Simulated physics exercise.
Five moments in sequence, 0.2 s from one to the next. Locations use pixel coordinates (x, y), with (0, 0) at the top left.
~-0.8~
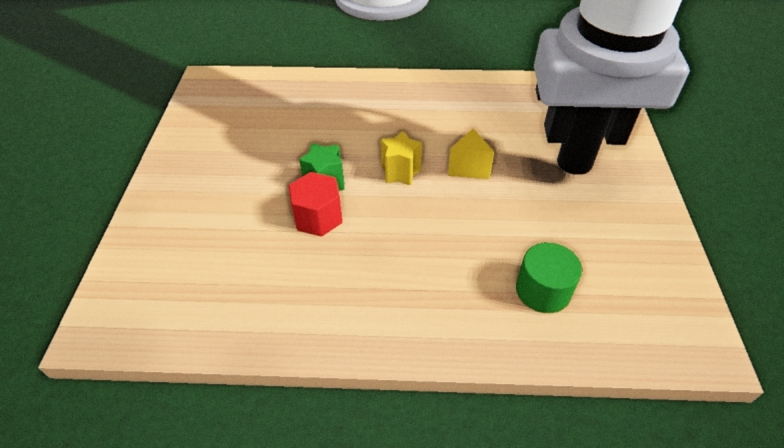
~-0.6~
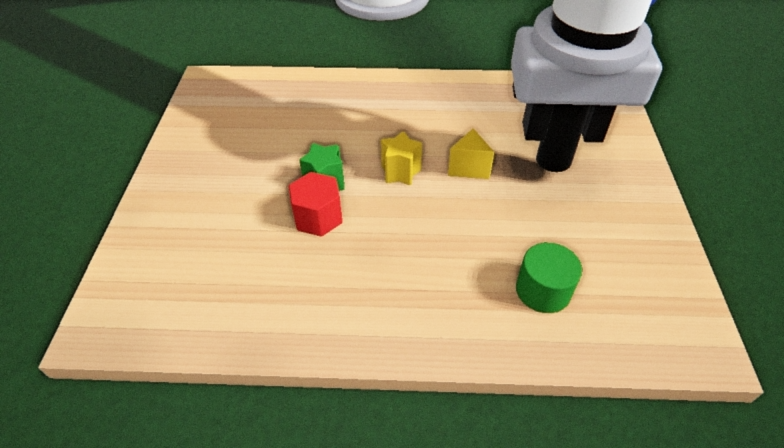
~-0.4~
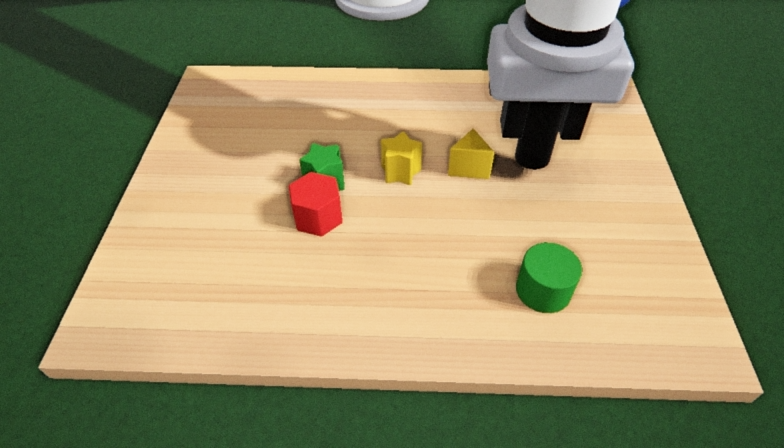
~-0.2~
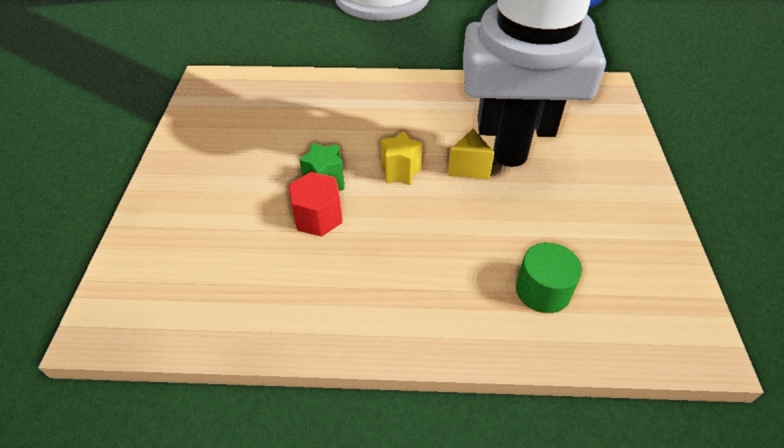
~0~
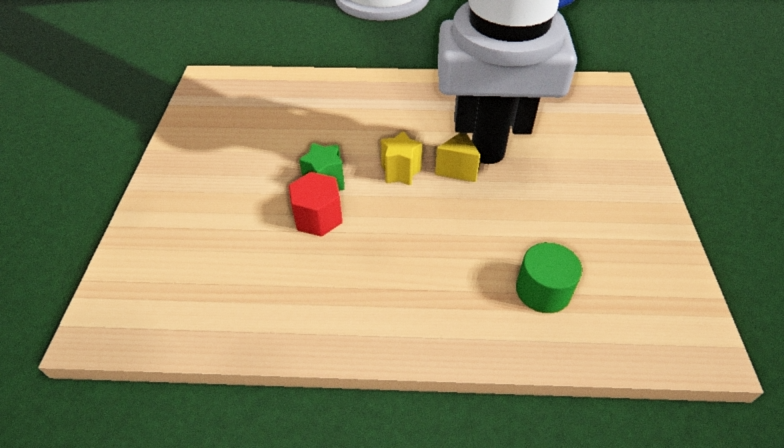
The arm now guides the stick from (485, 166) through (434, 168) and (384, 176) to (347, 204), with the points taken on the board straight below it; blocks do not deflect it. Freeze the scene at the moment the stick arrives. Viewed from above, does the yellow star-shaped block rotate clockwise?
I expect so.
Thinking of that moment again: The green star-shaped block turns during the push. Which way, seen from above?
From overhead, anticlockwise.
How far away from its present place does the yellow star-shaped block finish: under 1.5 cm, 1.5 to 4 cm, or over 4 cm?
That block covers upwards of 4 cm.
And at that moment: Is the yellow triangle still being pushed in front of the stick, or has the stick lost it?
By then it is in front of the stick.
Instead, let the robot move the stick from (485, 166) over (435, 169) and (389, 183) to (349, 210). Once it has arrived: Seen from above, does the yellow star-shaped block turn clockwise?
Yes
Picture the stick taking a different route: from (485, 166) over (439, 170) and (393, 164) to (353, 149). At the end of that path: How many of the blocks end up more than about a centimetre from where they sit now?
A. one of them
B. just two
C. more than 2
(C)
What follows on the original path. One third of the way, stick at (433, 155); yellow star-shaped block at (375, 145); yellow triangle at (407, 150).
Two thirds of the way, stick at (384, 163); green star-shaped block at (310, 156), turned 20° anticlockwise; yellow star-shaped block at (344, 144), turned 25° clockwise; yellow triangle at (367, 167), turned 35° anticlockwise.
At the end, stick at (346, 190); red hexagon at (305, 196), turned 15° clockwise; green star-shaped block at (295, 155), turned 50° anticlockwise; yellow star-shaped block at (332, 148), turned 85° clockwise; yellow triangle at (345, 203), turned 50° anticlockwise.
